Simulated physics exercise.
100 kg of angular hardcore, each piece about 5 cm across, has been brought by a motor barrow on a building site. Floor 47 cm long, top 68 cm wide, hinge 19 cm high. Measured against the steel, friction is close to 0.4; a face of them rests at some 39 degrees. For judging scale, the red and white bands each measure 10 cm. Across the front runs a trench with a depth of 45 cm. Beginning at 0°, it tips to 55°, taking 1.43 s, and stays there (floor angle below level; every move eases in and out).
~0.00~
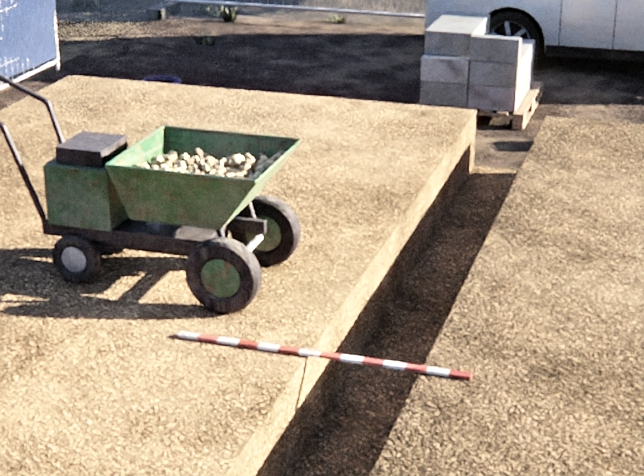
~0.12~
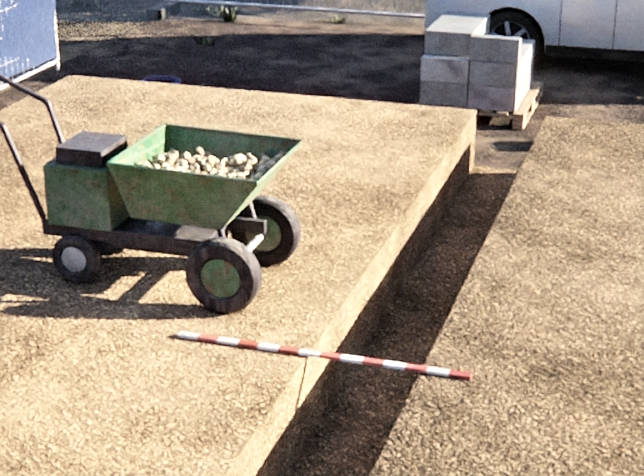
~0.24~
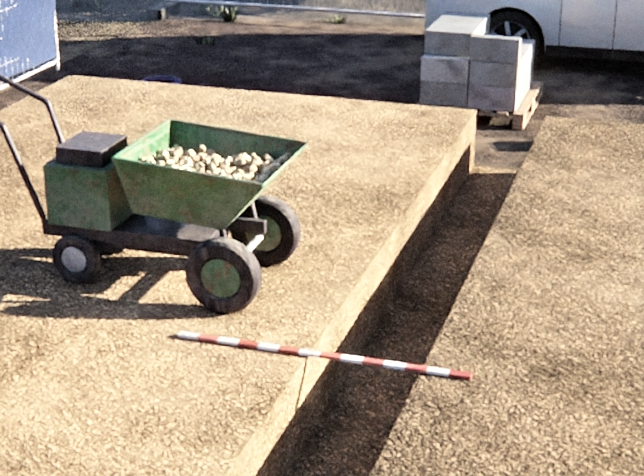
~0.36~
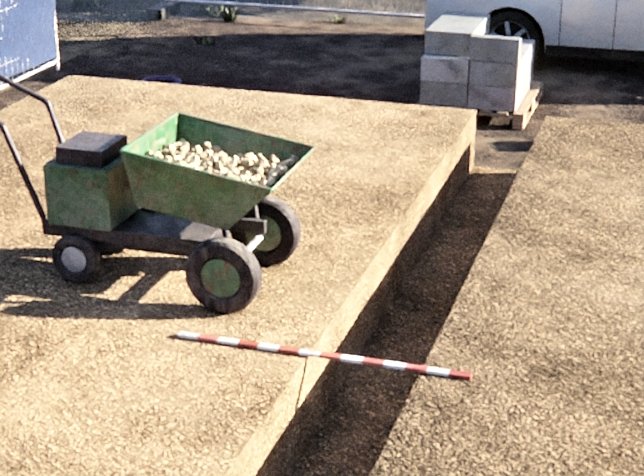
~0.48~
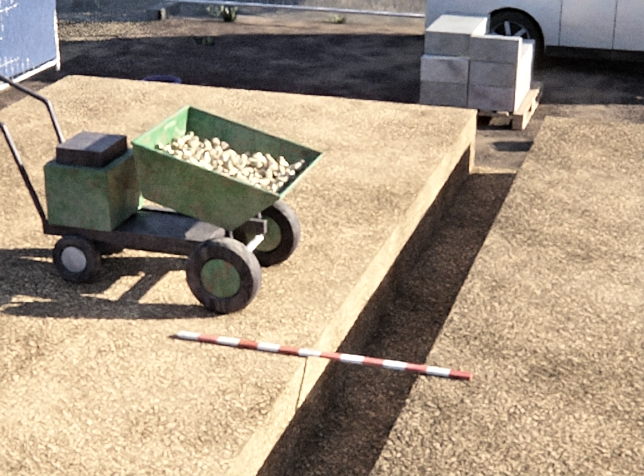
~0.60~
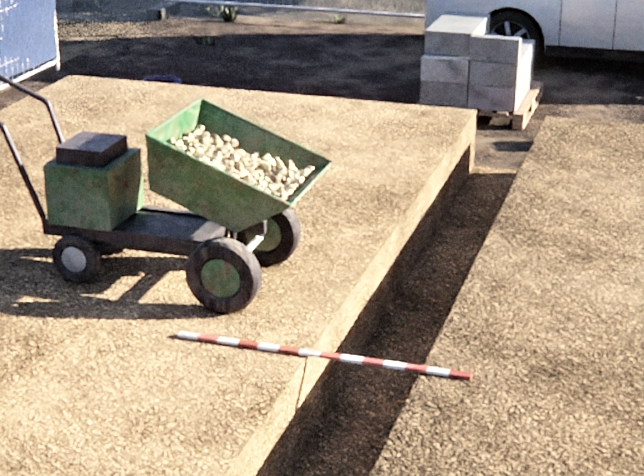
The green skip of a motor barrow, loaded with pale stones, sits almost level beside a trench with a red and white pole lying across its edge. Slowly at first, then faster, its rear rises and its front lip dips to the right, while the wheels and chassis stay still.
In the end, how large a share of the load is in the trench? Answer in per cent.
A share of roughly 5 %.
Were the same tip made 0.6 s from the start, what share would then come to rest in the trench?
Near 25 per cent.
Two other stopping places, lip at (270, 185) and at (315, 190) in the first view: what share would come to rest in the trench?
Some 5 and some 5 per cent, in that order.
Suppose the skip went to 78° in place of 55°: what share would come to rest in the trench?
Some 100% would finish there.
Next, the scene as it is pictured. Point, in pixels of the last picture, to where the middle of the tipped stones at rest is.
Centre estimate: Around (388, 391).
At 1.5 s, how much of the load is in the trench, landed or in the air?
Around 0 per cent of it, at that instant.
After 1.1 s the floor is at 46°; 100 % in the skip; the foremost stones are at (316, 227).
After 1.5 s the floor is at 55°; 100 % in the skip; the foremost stones are at (325, 240).
After 1.9 s the floor is at 55°; 99 % in the skip, 1 % in the trench; the foremost stones are at (361, 287).
After 3.8 s the floor is at 55°; 95 % in the skip, 5 % in the trench; the foremost stones are at (426, 384).
